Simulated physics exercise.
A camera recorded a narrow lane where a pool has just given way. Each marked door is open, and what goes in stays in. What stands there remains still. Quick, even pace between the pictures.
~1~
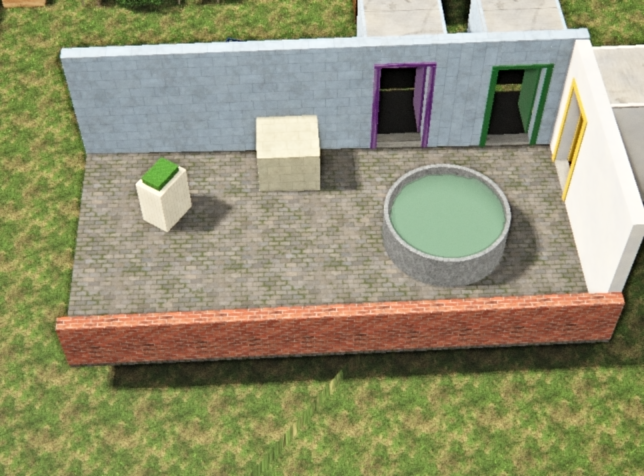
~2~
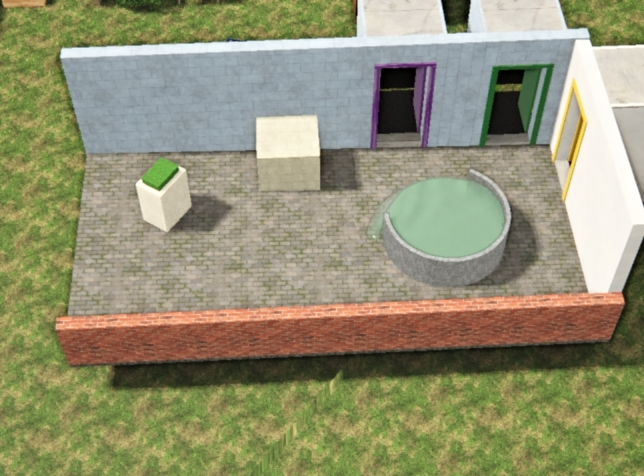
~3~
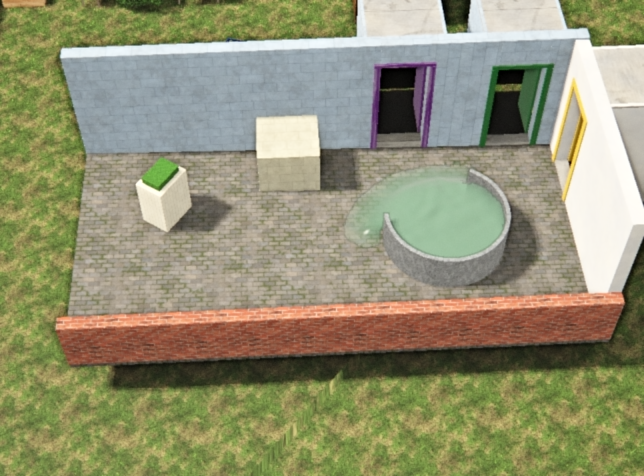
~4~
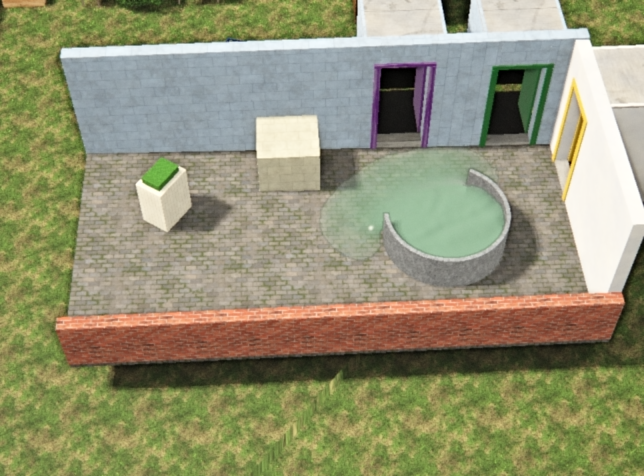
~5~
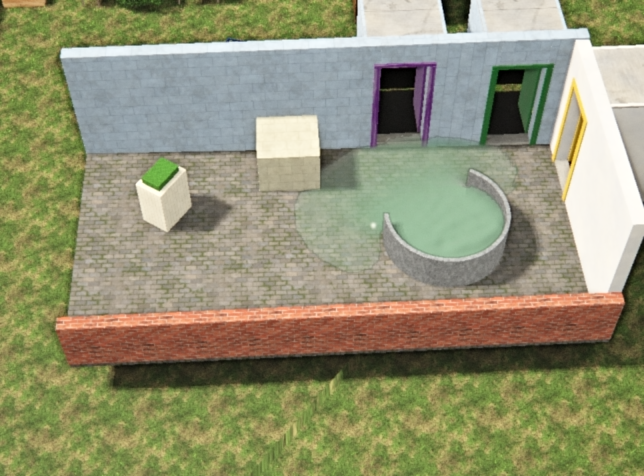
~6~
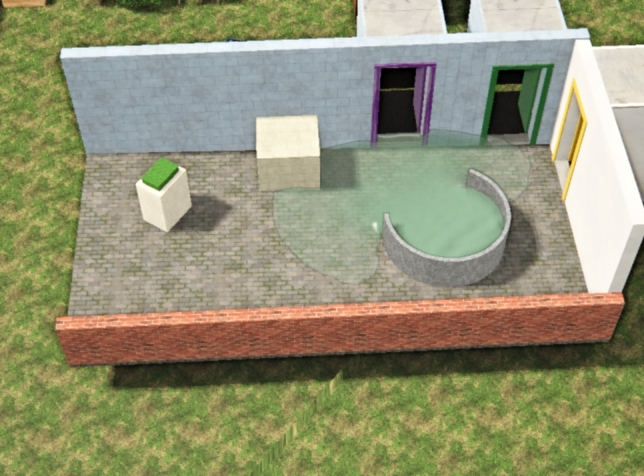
In a narrow walled lane paved with stone, a round grey tank of greenish water stands whole, then opens on its far side, and water pours through the gap, spreading across the paving toward the pale block and blue wall.
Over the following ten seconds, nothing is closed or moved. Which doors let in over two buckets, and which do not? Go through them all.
Purple door: Above two buckets, yellow door: Above two buckets, green door: Above two buckets.
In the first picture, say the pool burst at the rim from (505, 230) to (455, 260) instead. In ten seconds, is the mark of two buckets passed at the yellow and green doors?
Door by door, yellow exceeds it and green exceeds it.
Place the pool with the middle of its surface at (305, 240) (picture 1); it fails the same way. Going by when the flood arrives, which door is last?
Door marked yellow.
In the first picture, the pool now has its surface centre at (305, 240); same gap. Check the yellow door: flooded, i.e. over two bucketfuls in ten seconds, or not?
Yellow door: Tops the threshold.
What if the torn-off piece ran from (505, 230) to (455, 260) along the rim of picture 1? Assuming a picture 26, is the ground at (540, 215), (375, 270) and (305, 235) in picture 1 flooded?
Taking each in turn, they come out watered, watered, watered.
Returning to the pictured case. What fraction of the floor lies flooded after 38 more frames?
I'd estimate some 75 per cent.
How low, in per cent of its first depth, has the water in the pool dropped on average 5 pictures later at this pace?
46 percent or so.
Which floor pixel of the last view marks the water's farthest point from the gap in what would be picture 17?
Look around (116, 177).
A moment on, water covers 30 % of the floor; the purple door over two buckets in, the yellow door wet at the sill, nothing in, the green door under two buckets in.
Next, water covers 35 % of the floor; the purple door far over two buckets in, the yellow door under two buckets in, the green door over two buckets in.
Then, water covers 70 % of the floor; the purple door far over two buckets in, the yellow door over two buckets in, the green door over two buckets in.
Later, water covers 75 % of the floor; the purple door far over two buckets in, the yellow door far over two buckets in, the green door over two buckets in.
In the end, water covers 75 % of the floor; the purple door far over two buckets in, the yellow door far over two buckets in, the green door far over two buckets in.
